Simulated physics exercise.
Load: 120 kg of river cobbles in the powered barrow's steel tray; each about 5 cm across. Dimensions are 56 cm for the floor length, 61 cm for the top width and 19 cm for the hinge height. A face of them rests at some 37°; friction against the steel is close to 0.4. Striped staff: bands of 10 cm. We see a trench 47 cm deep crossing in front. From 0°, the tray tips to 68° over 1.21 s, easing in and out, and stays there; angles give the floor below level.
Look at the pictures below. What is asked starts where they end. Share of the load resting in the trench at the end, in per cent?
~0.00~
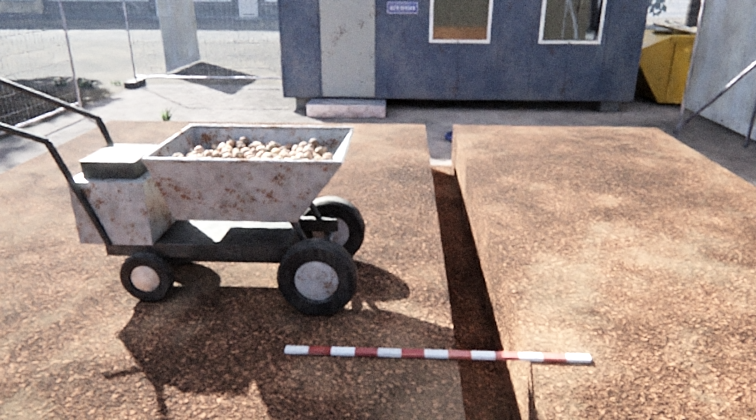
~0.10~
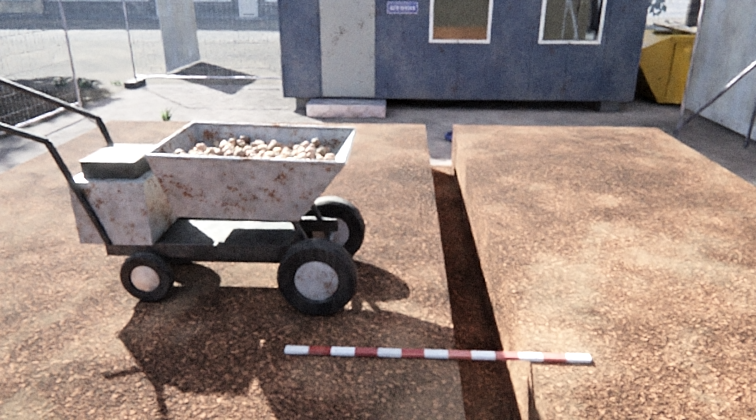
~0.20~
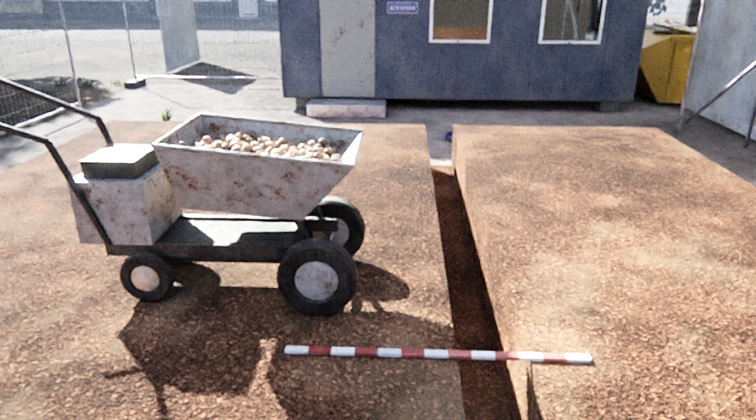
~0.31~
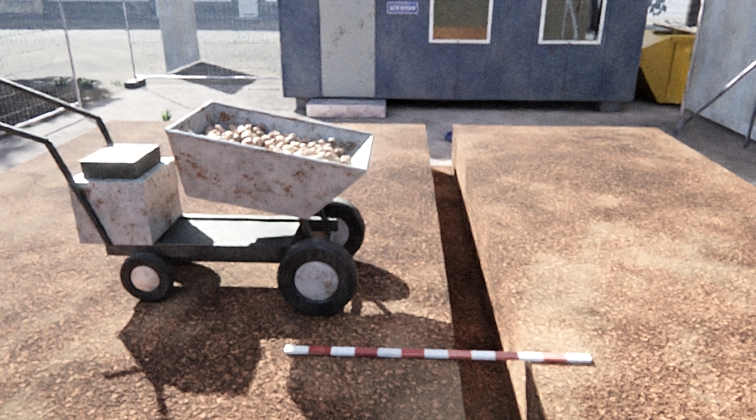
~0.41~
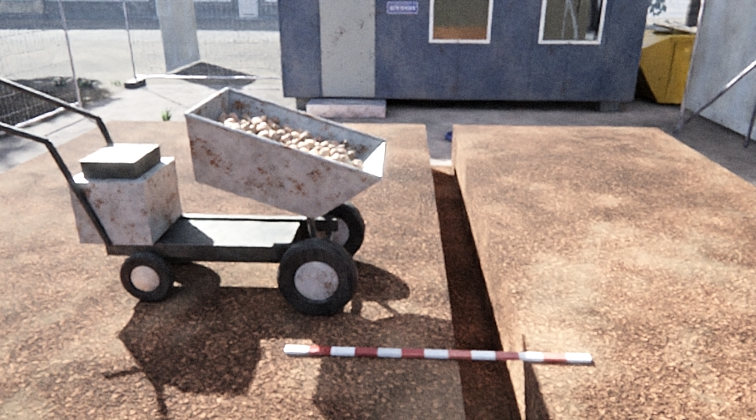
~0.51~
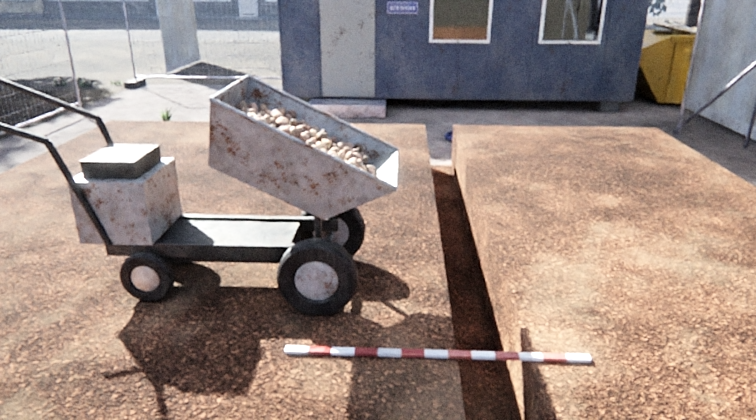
89 per cent.
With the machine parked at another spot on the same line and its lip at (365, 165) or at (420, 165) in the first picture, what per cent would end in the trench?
70 % and 20 %.
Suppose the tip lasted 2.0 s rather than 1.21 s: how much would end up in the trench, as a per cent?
Then about 100 per cent.
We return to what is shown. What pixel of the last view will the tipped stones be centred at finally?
Their middle lands near (477, 346).
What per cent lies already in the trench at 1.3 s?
Close to 30 per cent has got there by then.
After 0.9 s the floor is at 58°; 100 % in the tray; the foremost stones are at (431, 217).
After 1.3 s the floor is at 68°; 67 % in the tray, 1 % short of the trench, 30 % in the trench, 2 % past the trench; the foremost stones are at (534, 298).
After 1.7 s the floor is at 68°; 33 % in the tray, 1 % short of the trench, 57 % in the trench, 10 % past the trench; the foremost stones are at (603, 296).
After 3.6 s the floor is at 68°; 0 % in the tray, 89 % in the trench, 11 % past the trench; the foremost stones are at (636, 295).
